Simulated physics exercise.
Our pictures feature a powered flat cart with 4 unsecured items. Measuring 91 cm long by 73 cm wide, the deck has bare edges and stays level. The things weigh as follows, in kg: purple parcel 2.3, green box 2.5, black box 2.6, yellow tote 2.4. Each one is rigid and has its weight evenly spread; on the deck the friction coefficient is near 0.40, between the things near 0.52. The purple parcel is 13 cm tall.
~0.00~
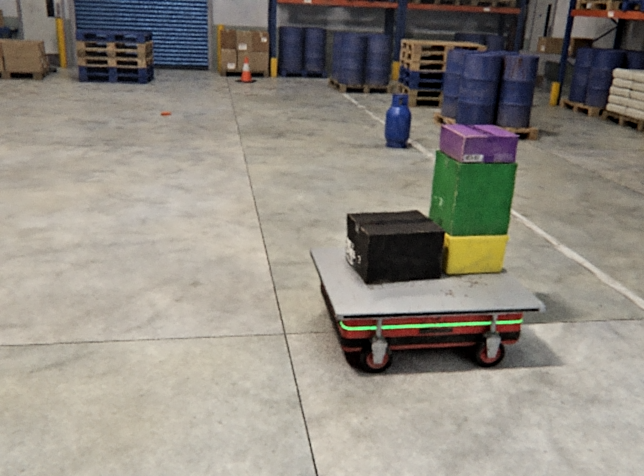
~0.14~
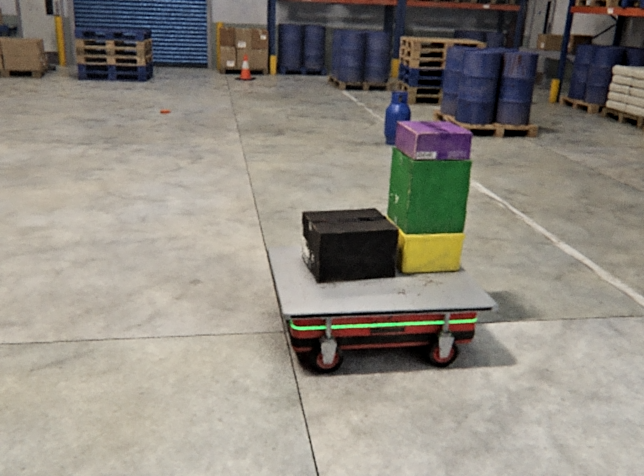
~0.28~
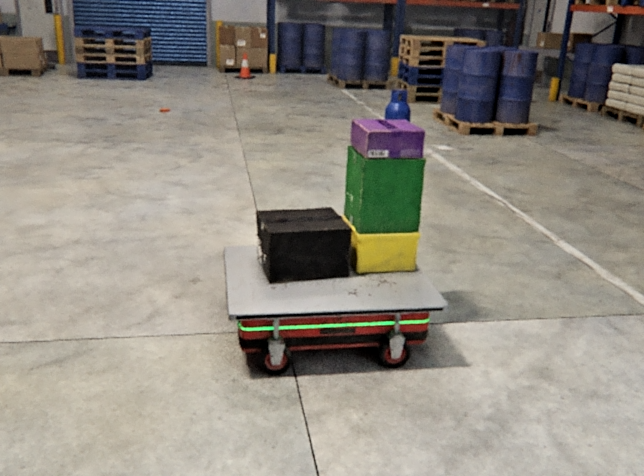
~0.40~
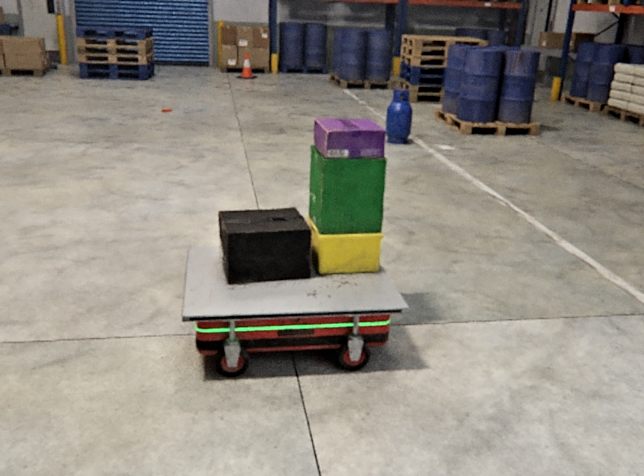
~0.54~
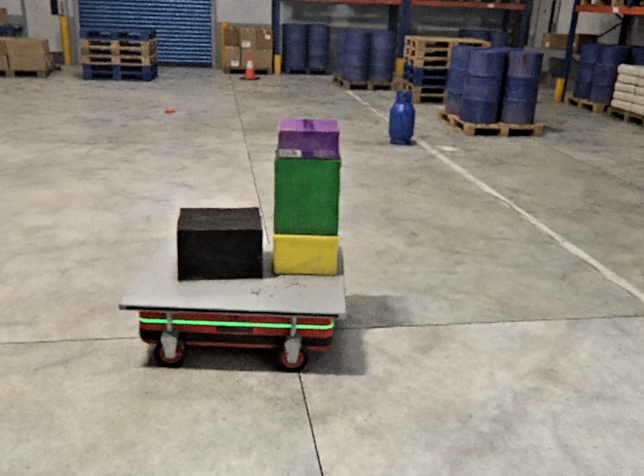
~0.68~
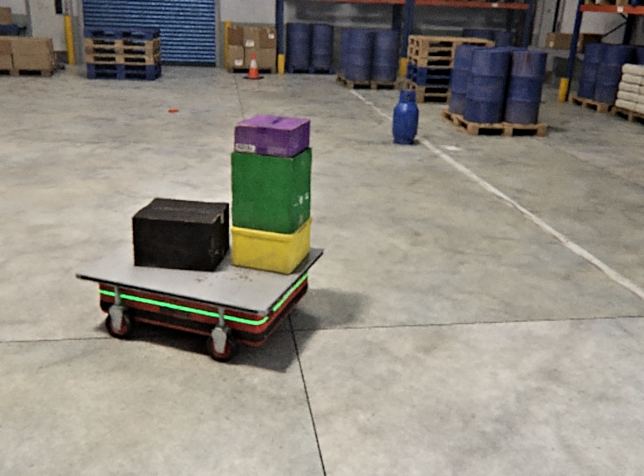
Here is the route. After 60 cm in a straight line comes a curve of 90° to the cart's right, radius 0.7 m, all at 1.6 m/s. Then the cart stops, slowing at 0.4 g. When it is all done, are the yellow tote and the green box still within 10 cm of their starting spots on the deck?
One by one: The yellow tote is most likely still in position; the green box is most likely still in position.
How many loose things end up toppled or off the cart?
That makes 0.
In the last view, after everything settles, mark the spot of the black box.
Rest position, about (151, 164) px.
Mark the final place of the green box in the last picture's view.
At roughly (206, 143).
After 0.88 s, cart has run 141 cm, turned 54°; black box slid 19 cm.
After 0.98 s, cart has run 157 cm, turned 67°; black box slid 24 cm.
After 1.28 s, cart has run 205 cm, turned 90°; black box slid 32 cm.
At rest (2.1 s), not toppled but over 10 cm from the start, black box; the other 3 in place, give or take 10 cm. In the last view, yellow tote near (207, 187), green box near (206, 143).
